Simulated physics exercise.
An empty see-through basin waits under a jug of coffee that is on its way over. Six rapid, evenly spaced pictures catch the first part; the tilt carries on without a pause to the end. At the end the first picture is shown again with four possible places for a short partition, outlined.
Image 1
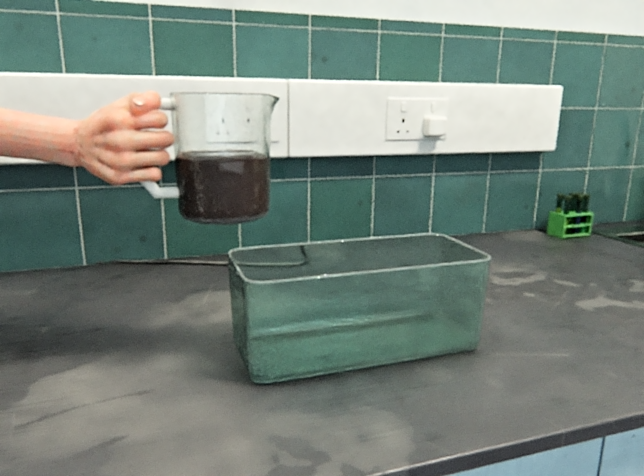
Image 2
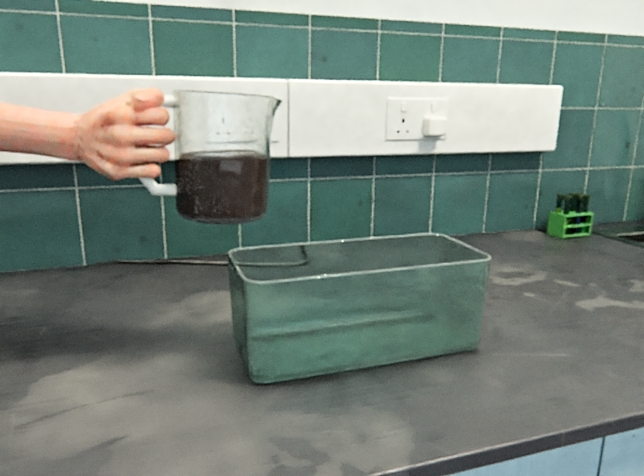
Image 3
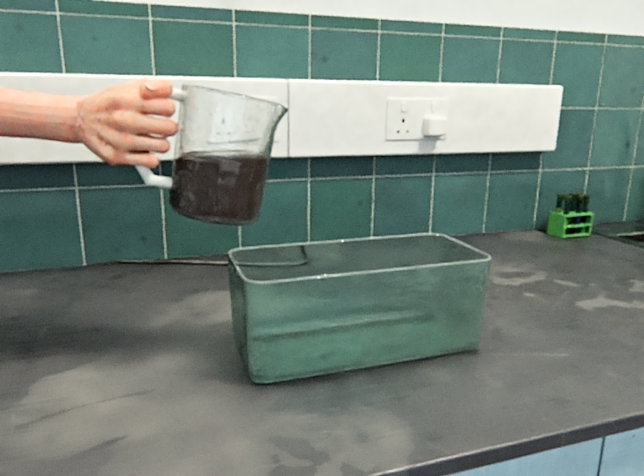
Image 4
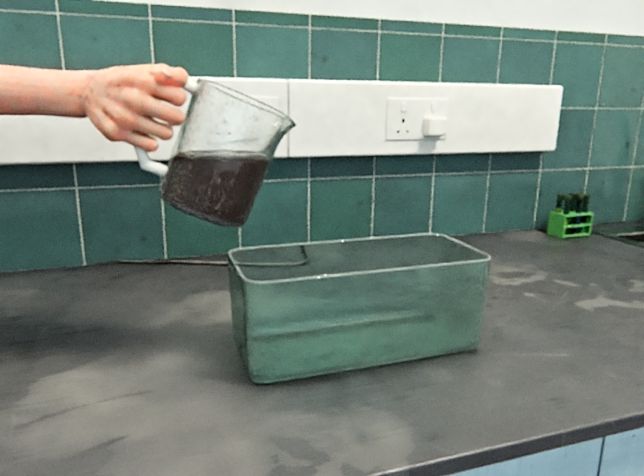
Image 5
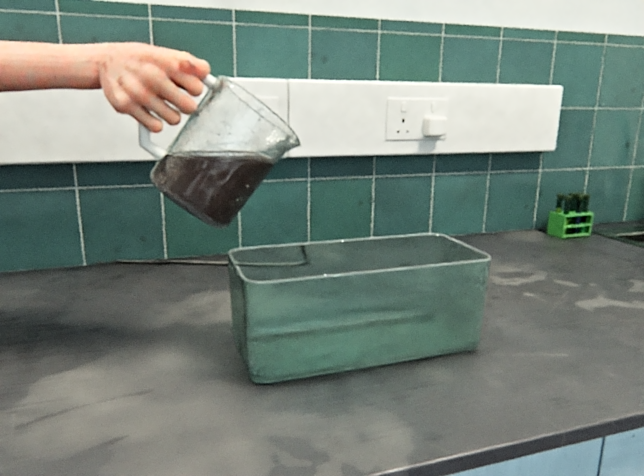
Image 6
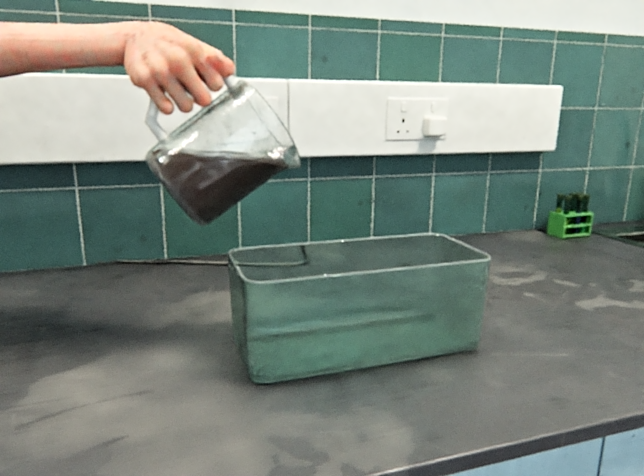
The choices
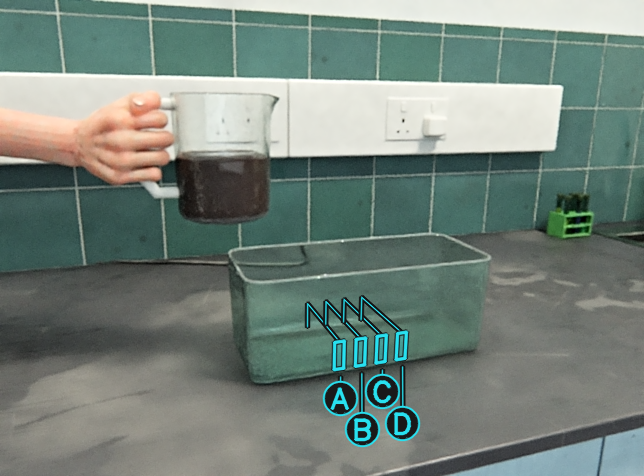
In the video, a hand holds a glass jug of dark brown liquid above and left of an empty see-through basin on a grey countertop, then steadily tilts the jug rightward to a steep angle, the liquid remaining inside.
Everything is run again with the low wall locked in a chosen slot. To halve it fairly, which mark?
Place B does it best.
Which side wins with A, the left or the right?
The right one.
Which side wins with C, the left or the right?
The left one.
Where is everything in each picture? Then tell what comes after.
In the first picture, upright, lip at (277, 97); basin from (248, 381) to (476, 345); nothing has left yet.
In the second picture, tipped about 3°, lip at (279, 100); nothing has left yet.
In the third picture, tipped about 11°, lip at (286, 109); nothing has left yet.
In the fourth picture, tipped about 23°, lip at (294, 124); nothing has left yet.
In the fifth picture, tipped about 38°, lip at (298, 144); nothing has left yet.
In the sixth picture, tipped about 54°, lip at (298, 165); nothing has left yet.
In cyan, A at (340, 376); B at (361, 373); C at (382, 369); D at (402, 366).
With A, about 8 % ends left of the wall and 92 % right of it.
With B, about 49 % ends left of the wall and 50 % right of it.
With C, about 92 % ends left of the wall and 5 % right of it; 3 % is lost outside.
With D, about 90 % ends left of the wall and 8 % right of it.
